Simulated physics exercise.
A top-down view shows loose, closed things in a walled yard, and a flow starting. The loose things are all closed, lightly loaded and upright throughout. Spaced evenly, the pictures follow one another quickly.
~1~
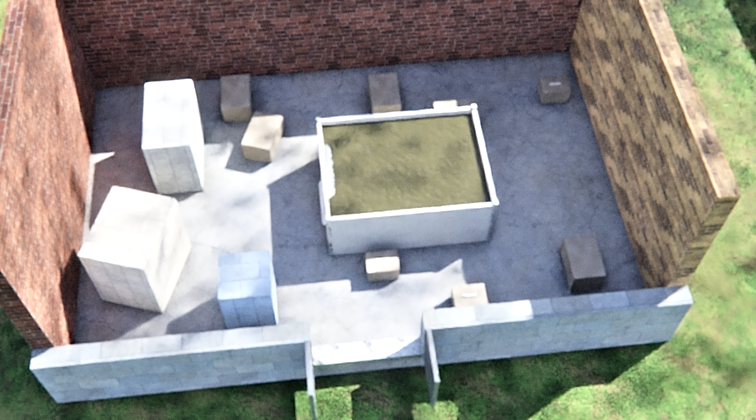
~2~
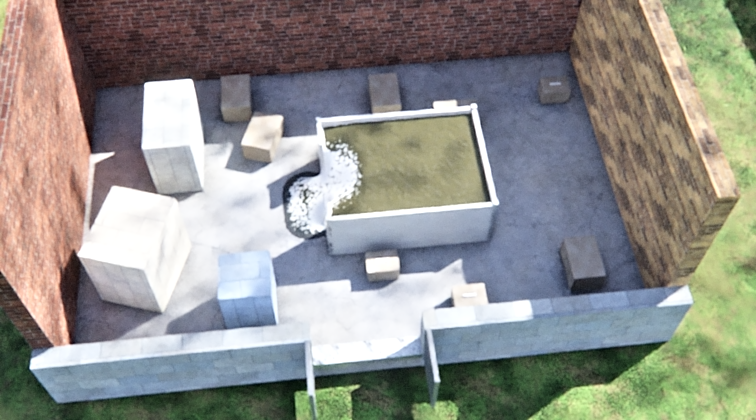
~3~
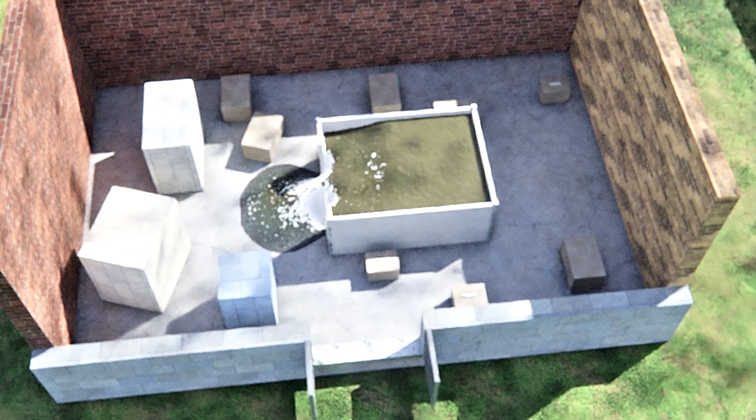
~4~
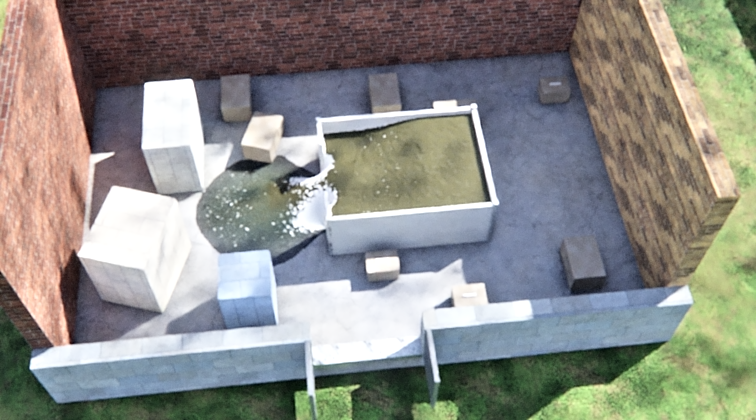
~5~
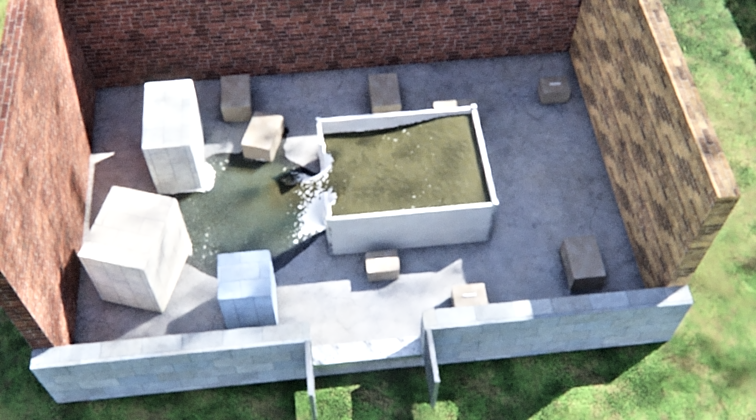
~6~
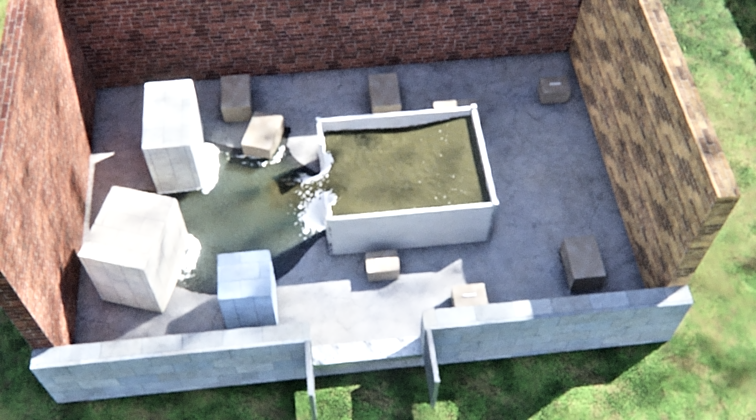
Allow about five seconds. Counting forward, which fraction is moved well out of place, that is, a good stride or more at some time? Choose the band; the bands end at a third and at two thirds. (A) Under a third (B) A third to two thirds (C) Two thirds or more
A.
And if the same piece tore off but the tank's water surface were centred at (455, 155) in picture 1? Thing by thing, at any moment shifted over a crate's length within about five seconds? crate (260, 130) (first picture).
My call: It covered the distance.
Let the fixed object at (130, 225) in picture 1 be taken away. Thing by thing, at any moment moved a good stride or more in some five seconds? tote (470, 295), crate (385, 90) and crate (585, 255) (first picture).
Fell short, fell short, fell short.
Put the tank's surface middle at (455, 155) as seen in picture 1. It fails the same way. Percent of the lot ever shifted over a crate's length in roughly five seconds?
Some 10 per cent.
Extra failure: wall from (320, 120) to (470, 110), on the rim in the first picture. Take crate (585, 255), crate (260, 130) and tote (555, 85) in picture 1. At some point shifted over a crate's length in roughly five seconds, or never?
Listed in turn, ends up that far off, ends up that far off, ends up that far off.
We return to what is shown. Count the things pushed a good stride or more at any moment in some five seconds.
Count: 1.
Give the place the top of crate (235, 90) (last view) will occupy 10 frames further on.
Estimated top position: Approximately (262, 82).
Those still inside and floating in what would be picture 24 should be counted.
Count: 0.
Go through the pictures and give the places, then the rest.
In the first frame, a crate at (235, 91), on the bottom; a tote at (382, 261) rests on the ground; 0 of 8 have shifted.
In the second frame, a crate at (235, 91), on the bottom; a tote at (382, 261), on the bottom; 0 of 8 have shifted.
In the third frame, a crate at (235, 91) rests on the ground; a tote at (382, 261) rests on the ground; 0 of 8 have shifted.
In the fourth frame, a crate at (235, 91) rests on the ground; a tote at (382, 261), on the bottom; 0 of 8 have shifted.
In the fifth frame, a crate at (235, 91) rests on the ground; a tote at (382, 261), on the bottom; 0 of 8 have shifted.
In the sixth frame, a crate at (235, 91) rests on the ground; a tote at (382, 261) rests on the ground; 0 of 8 have shifted.
A moment on, 0 of 8 are well off their spots; 0 afloat.
Next, 0 of 8 are well off their spots; 0 afloat.
Later, 1 of 8 are well off their spots; 0 afloat.
In the end, 1 of 8 are well off their spots, and 1 have been at some point; 1 afloat.
